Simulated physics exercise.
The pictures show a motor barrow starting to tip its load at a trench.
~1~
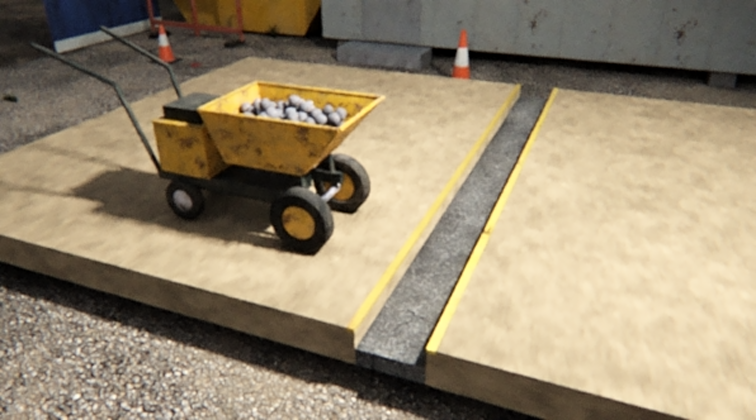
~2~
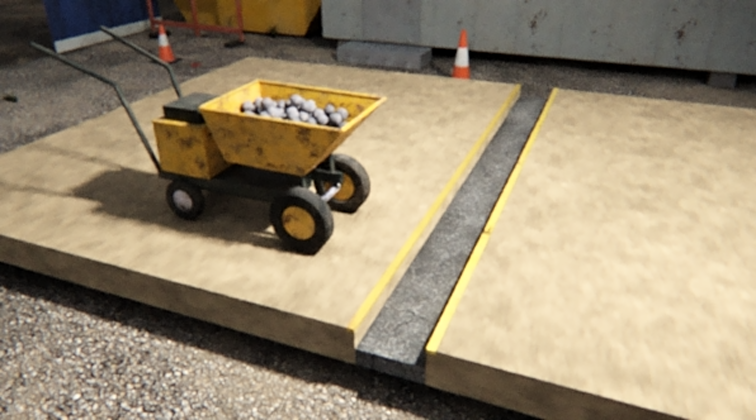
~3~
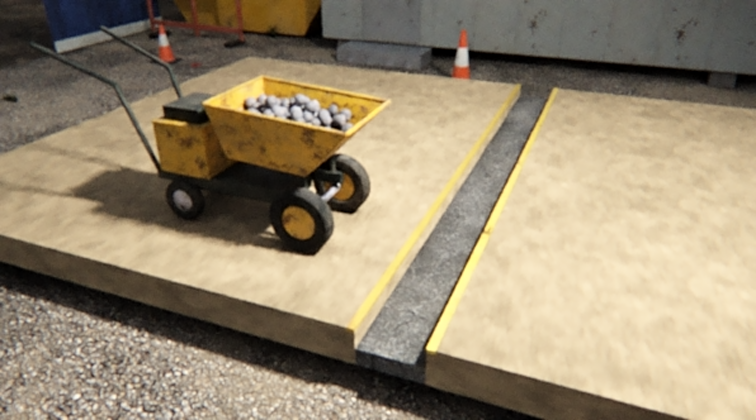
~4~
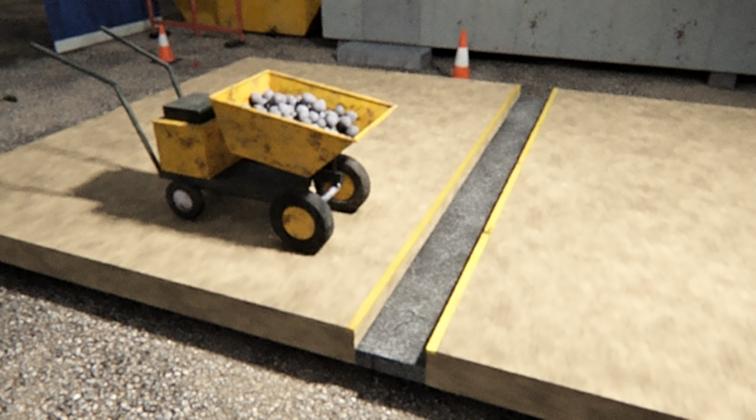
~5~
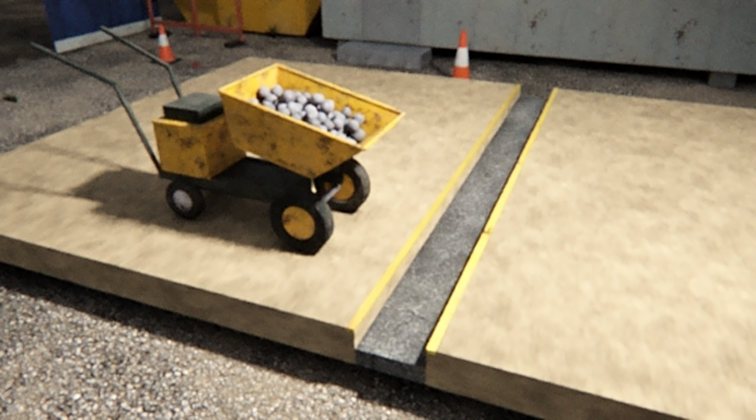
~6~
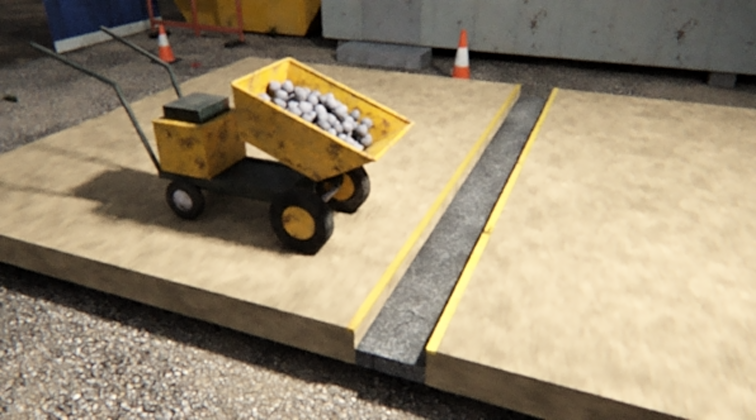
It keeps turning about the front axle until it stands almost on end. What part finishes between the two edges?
The trench ends with the larger part of it.
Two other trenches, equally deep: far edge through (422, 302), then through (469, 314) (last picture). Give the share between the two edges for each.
Near 30 % and 80 %.
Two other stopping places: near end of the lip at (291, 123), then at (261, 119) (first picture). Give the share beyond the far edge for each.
Roughly 0 per cent, and 0 per cent.
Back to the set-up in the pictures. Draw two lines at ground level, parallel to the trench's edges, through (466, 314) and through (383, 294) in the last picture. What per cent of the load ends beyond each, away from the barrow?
Roughly 10 per cent, and 80 per cent.
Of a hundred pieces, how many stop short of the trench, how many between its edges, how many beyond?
Short: 0 %, between: 70 %, beyond: 5 %.
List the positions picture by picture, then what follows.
In the first frame, lip of the skip at (339, 130), level; top of the load at (290, 114), round cobbles; first edge of the trench at (376, 291); far edge at (450, 309), the trench over half as wide as the skip, and shallow for its width.
In the second frame, lip of the skip at (341, 131), tipped barely; top of the load at (278, 114).
In the third frame, lip of the skip at (346, 135), tipped barely; top of the load at (282, 112).
In the fourth frame, lip of the skip at (354, 141), tipped a little; top of the load at (276, 113).
In the fifth frame, lip of the skip at (364, 149), tipped a little; top of the load at (293, 111).
In the sixth frame, lip of the skip at (374, 160), tipped clearly; top of the load at (283, 107); first edge of the trench at (376, 291); far edge at (450, 309).
Soon, skip tipped steeply; all in the skip.
A while on, skip tipped right over; most in the skip; about a quarter in or heaped over the trench; a stray few falling.
Towards the end, skip tipped right over; about a quarter in the skip; about two thirds in or heaped over the trench; a small part beyond it.
Finally, skip tipped right over; about a quarter in the skip; about two thirds in or heaped over the trench; a small part beyond it.
